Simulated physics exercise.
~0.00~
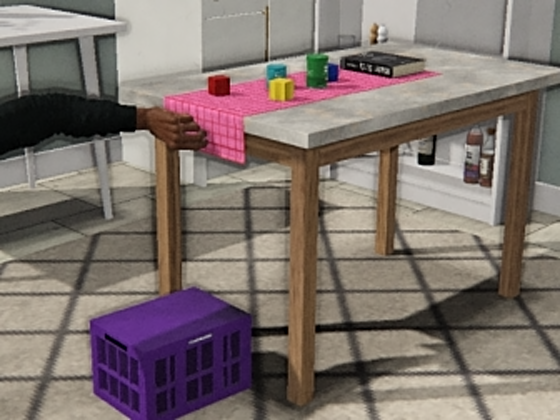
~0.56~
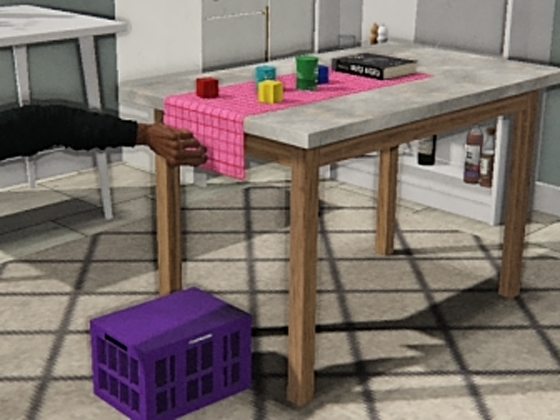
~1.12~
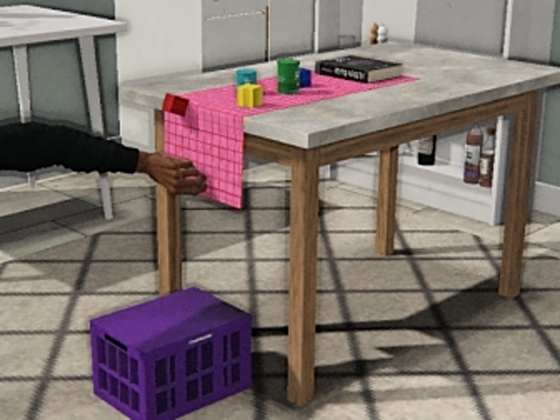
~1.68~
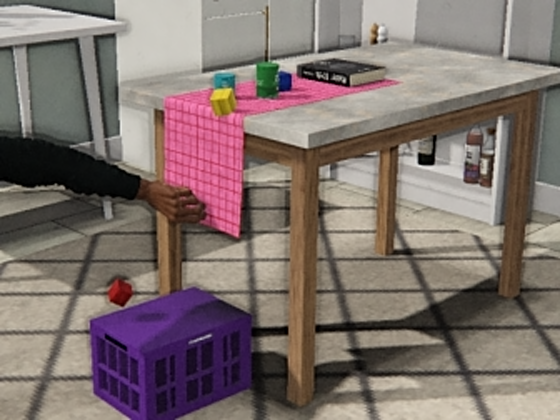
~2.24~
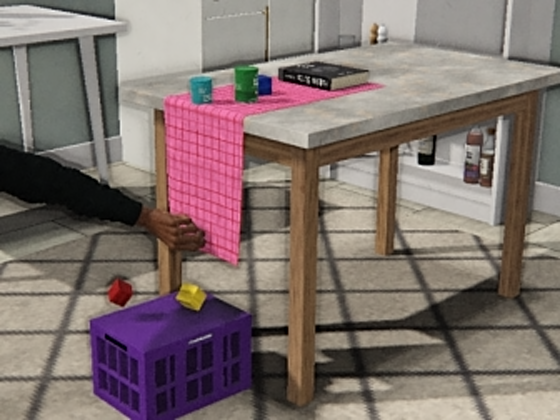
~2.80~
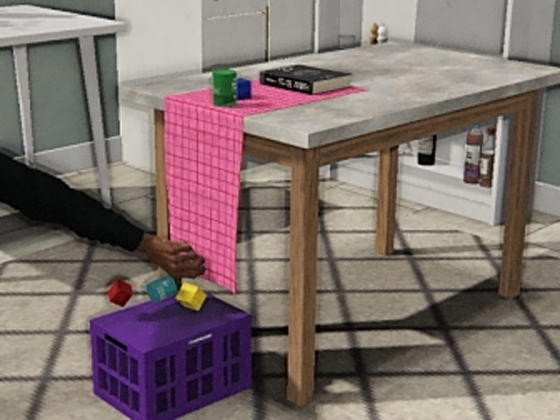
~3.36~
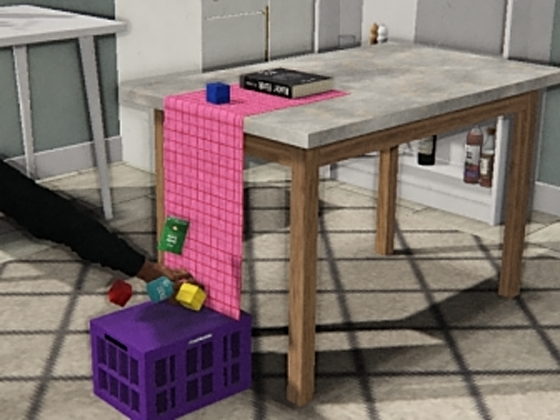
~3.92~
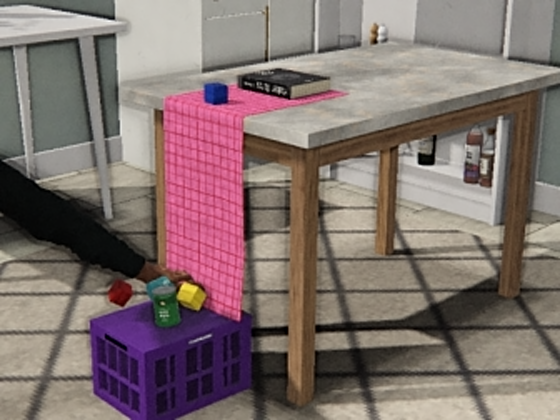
Hand drawing a pink cloth down toward a purple crate, spilling red cube, yellow cube, turquoise pot, then green can onto it.
